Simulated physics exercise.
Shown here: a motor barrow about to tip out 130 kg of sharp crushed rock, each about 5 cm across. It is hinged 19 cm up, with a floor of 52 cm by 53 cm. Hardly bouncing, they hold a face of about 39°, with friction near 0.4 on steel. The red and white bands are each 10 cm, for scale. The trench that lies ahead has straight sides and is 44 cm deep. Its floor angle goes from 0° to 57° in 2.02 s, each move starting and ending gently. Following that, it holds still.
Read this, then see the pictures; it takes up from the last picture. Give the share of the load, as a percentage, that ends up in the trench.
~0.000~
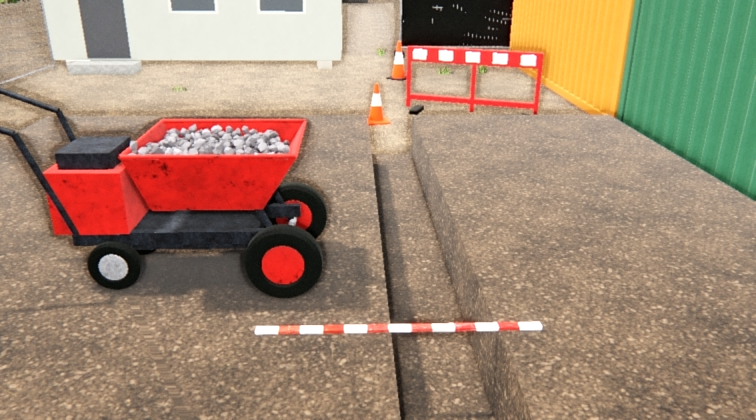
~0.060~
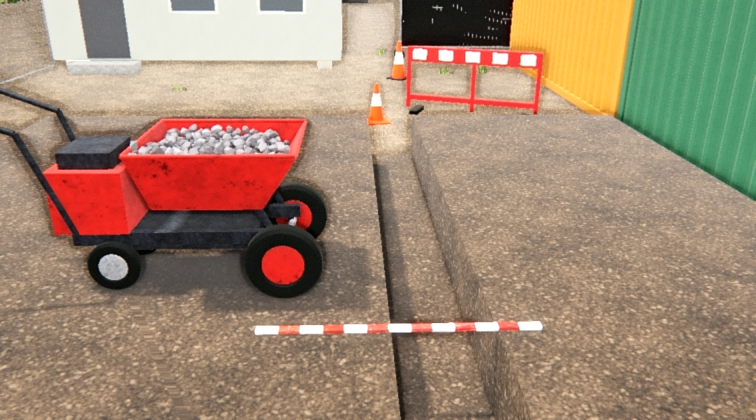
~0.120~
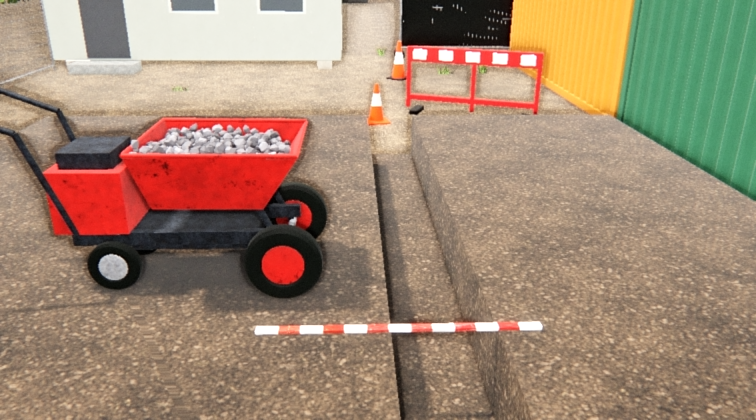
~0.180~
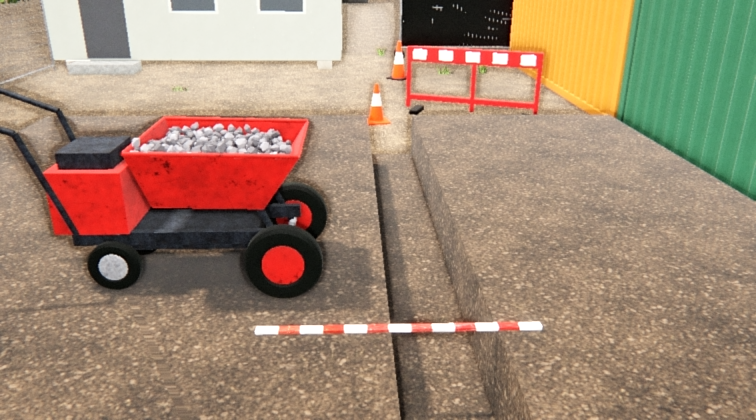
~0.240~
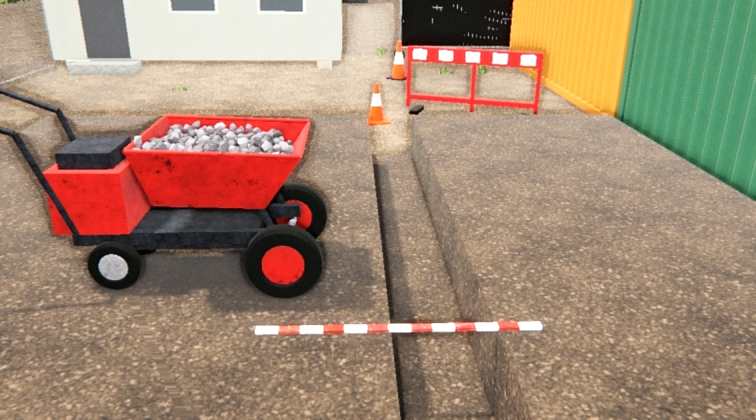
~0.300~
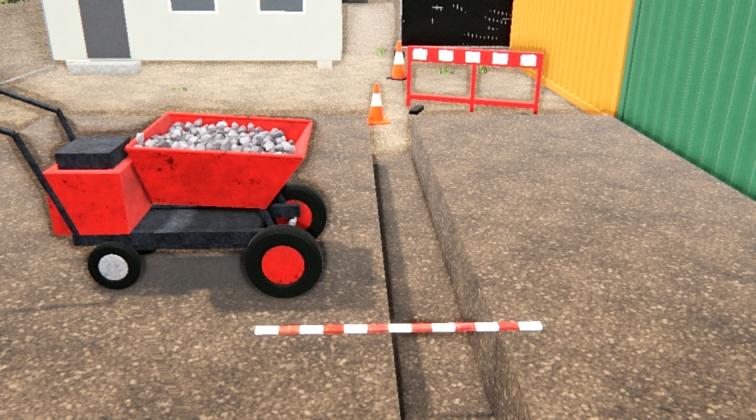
15 %.
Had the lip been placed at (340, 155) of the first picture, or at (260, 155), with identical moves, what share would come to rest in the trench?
I'd expect some 20 per cent, then some 10.
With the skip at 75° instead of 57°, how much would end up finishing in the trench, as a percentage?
In that case some 90 per cent.
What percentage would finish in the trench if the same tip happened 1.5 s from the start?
Close to 20 percent, then.
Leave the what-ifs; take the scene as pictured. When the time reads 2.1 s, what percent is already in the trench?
Something like 5 in a hundred.
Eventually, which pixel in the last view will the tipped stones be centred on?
Their middle ends up near (430, 341).
After 1.5 s the floor is at 48°; 100 % in the skip; the foremost stones are at (367, 183).
After 2.1 s the floor is at 57°; 95 % in the skip, 4 % in the trench; the foremost stones are at (439, 312).
After 2.5 s the floor is at 57°; 90 % in the skip, 10 % in the trench; the foremost stones are at (465, 339).
After 4.4 s the floor is at 57°; 85 % in the skip, 15 % in the trench; the foremost stones are at (464, 330).
